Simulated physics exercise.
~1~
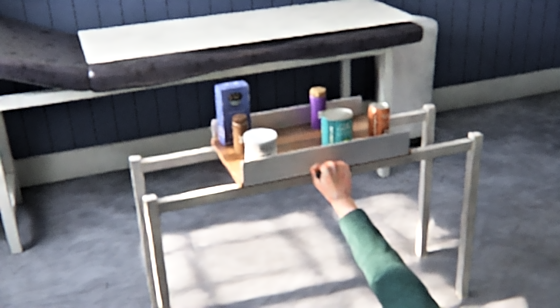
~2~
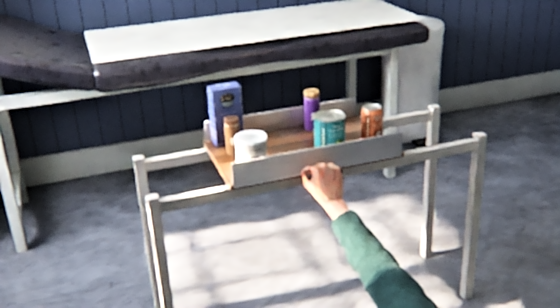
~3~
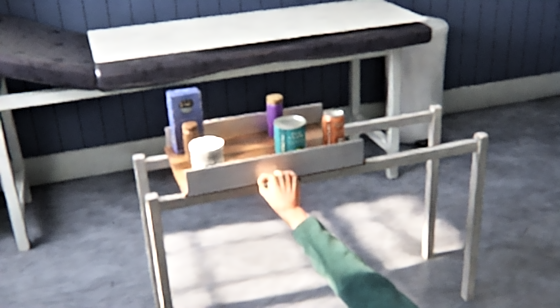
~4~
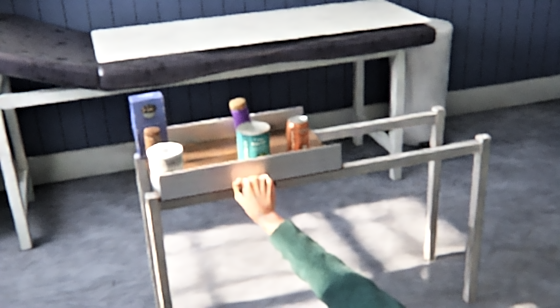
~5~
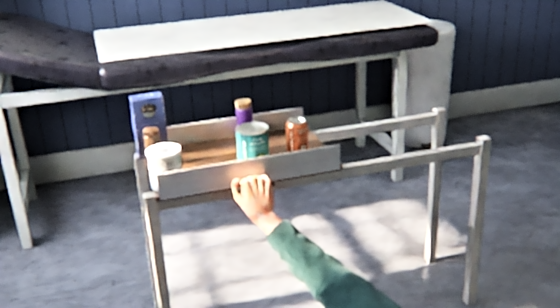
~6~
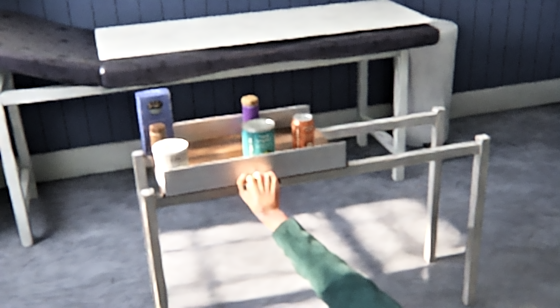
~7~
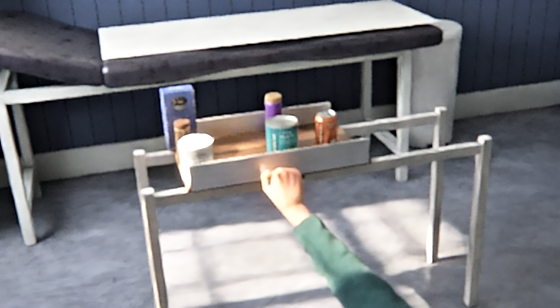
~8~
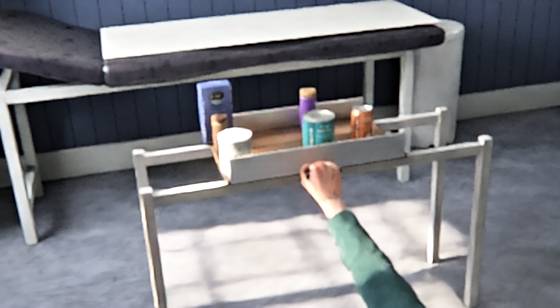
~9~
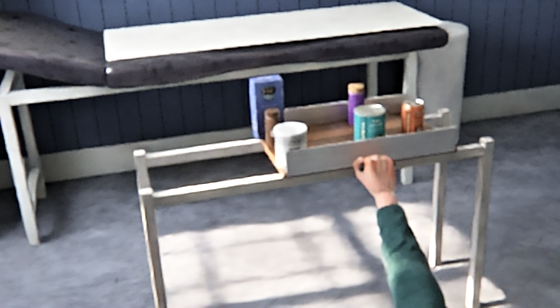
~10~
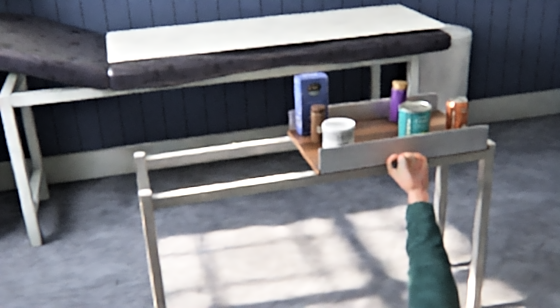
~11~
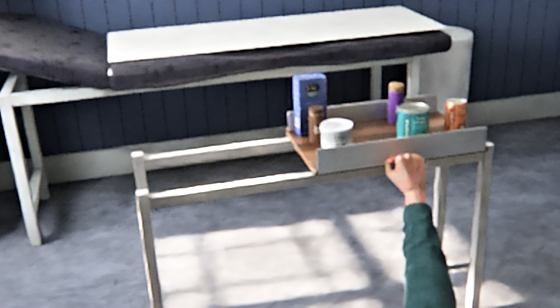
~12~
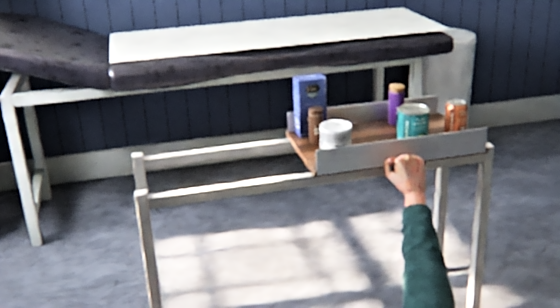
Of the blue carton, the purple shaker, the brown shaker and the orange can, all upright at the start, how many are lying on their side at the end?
None of them are lying down. The blue carton, the purple shaker, the brown shaker and the orange can all still stand upright on the tray.
